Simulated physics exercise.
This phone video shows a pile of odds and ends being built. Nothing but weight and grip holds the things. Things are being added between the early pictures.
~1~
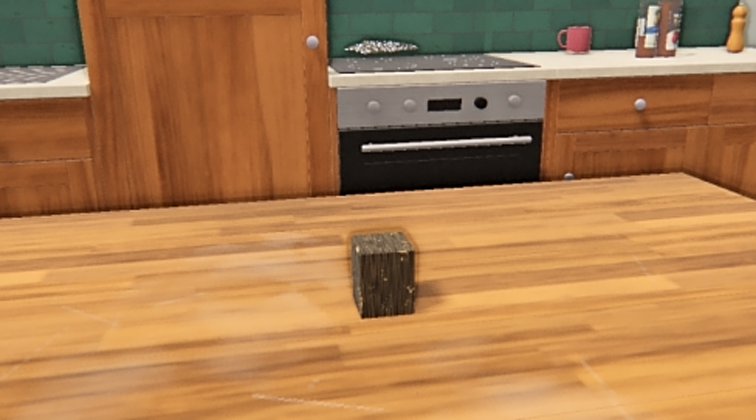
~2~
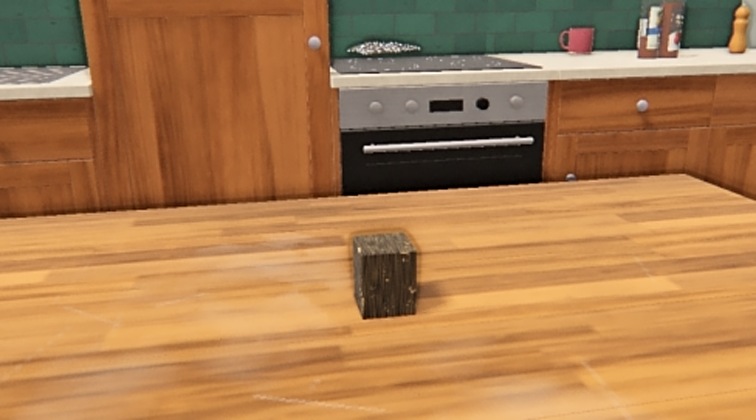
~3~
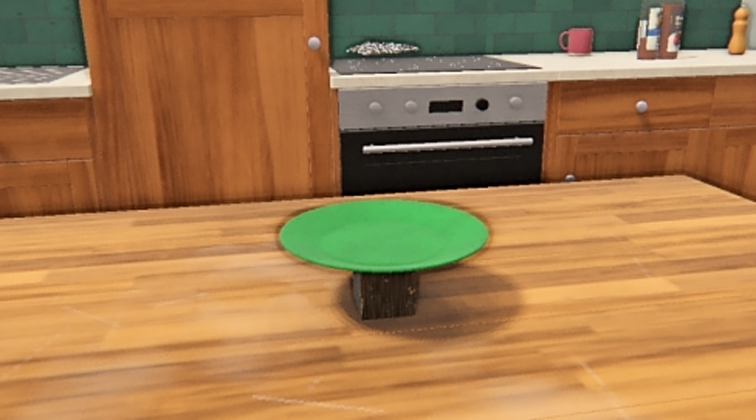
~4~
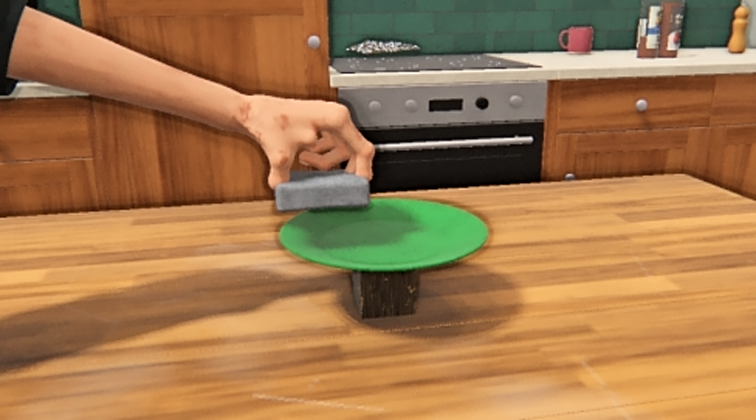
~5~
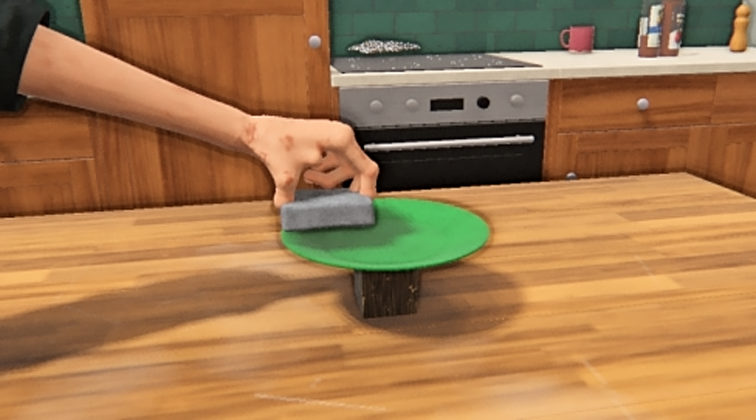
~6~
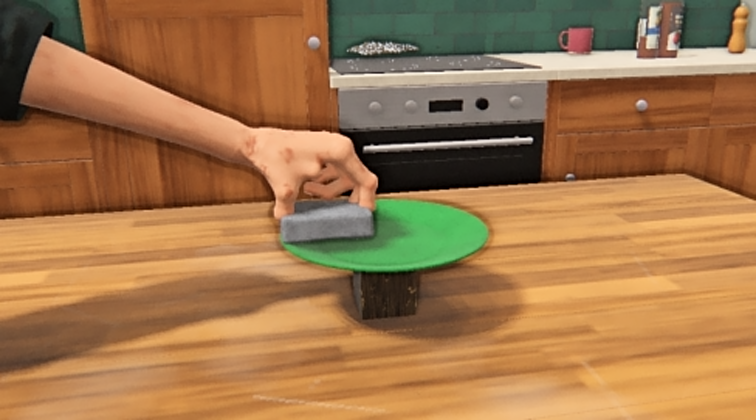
On a wooden kitchen counter, a small dark block stands alone, then a green plate appears balanced on top of it. A hand reaches in from the left holding a grey sponge and lowers it a short way onto the plate's left side, keeping its fingers on it.
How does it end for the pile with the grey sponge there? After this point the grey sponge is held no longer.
It stays upright.
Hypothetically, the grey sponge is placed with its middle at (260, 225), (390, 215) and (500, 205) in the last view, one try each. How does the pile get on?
First the pile topples, second it remains standing, third it topples.
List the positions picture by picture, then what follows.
In the first frame, the last thing is not in view yet.
In the second frame, the last thing is not in view yet.
In the third frame, the last thing is not in view yet; green plate (384, 237).
The fourth frame shows still above its spot; grey sponge (321, 189); green plate (384, 235).
The fifth frame shows still above its spot; grey sponge (326, 208); green plate (385, 235).
The sixth frame shows in place under the hand; grey sponge (326, 220); green plate (384, 236).
Then, 0.20 s after the last picture, nothing has stirred.
Then, 0.60 s after the last picture, grey sponge resting near (326, 221).
At rest, all 3 in place. Seen from the same camera at the end, grey sponge near (326, 221). The pile stays up.
